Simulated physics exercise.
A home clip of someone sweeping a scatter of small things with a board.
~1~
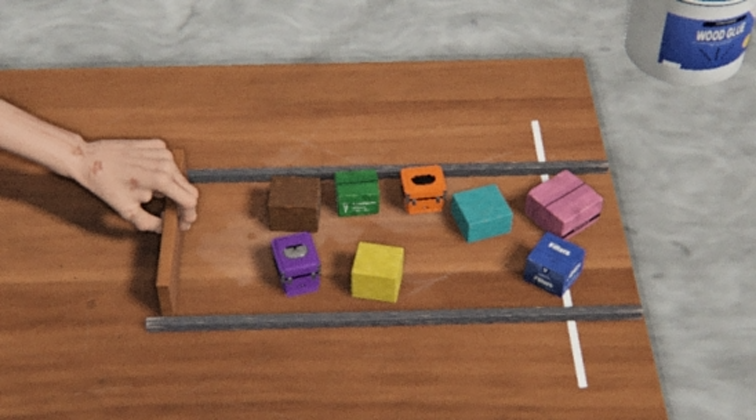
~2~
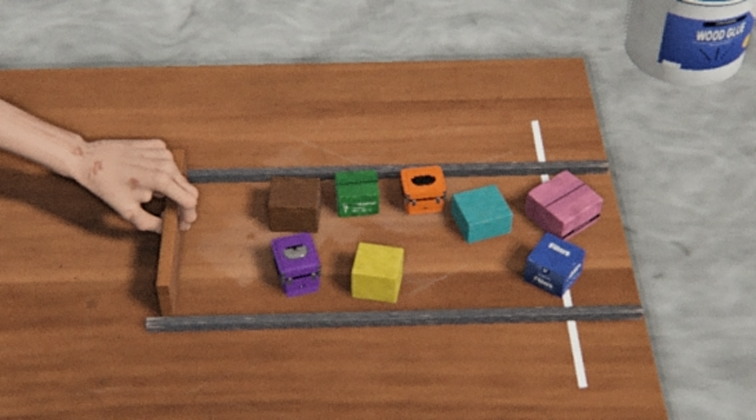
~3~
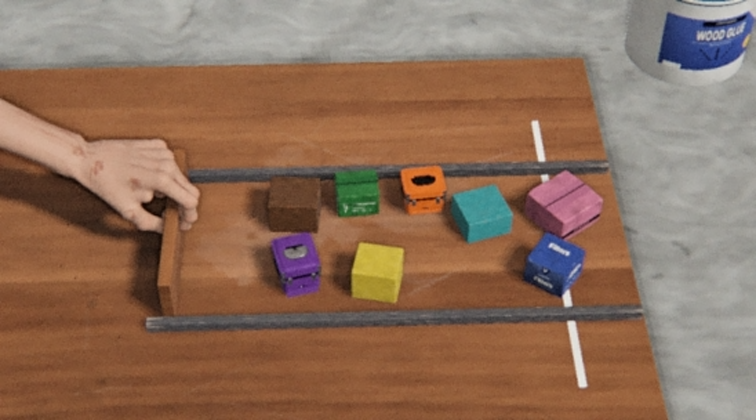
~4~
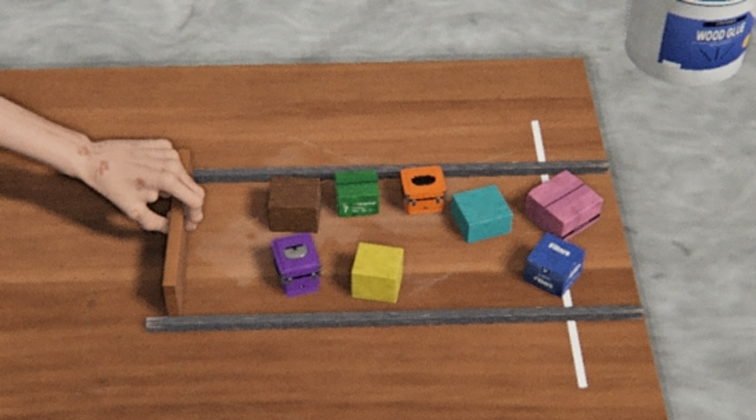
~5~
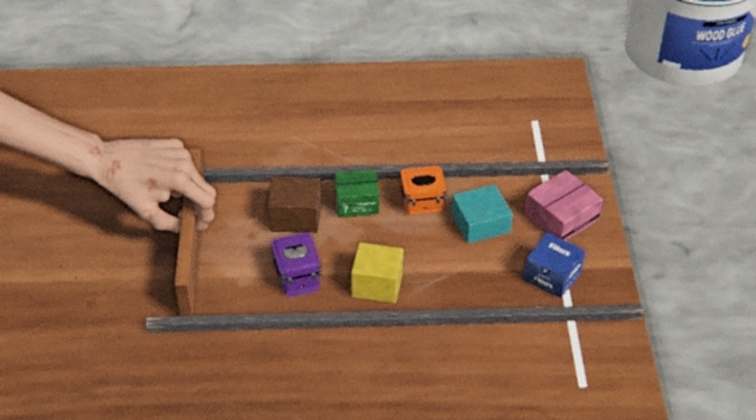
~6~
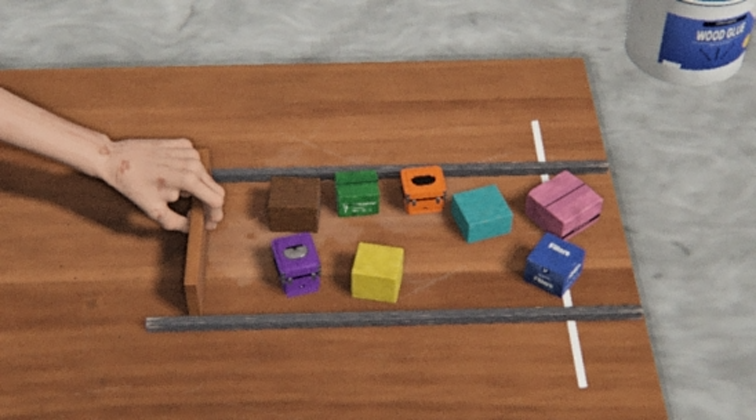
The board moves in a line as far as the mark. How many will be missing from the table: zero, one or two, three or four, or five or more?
As it turns out, the number that fall off is three or four.
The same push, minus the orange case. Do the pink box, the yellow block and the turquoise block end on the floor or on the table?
The pink box goes over; the yellow block remains up; the turquoise block is kept.
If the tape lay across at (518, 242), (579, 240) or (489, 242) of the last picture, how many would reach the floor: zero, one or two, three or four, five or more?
The falls would be either one or two; at least five; none.
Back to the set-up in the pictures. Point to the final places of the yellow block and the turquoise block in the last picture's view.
About (629, 270), and the other about (614, 233).
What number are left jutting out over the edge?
3 of them.
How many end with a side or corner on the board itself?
2 of them.
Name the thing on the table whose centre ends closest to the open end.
Foremost is the green box.
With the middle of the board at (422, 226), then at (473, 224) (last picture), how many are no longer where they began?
First 7, then 8.
A little later, none off yet; pink box at rest near (567, 207); blue box at rest near (554, 266); turquoise block shifted a little near (504, 215).
When it is over, the number that fall off is three or four; down, orange case, blue box and pink box.
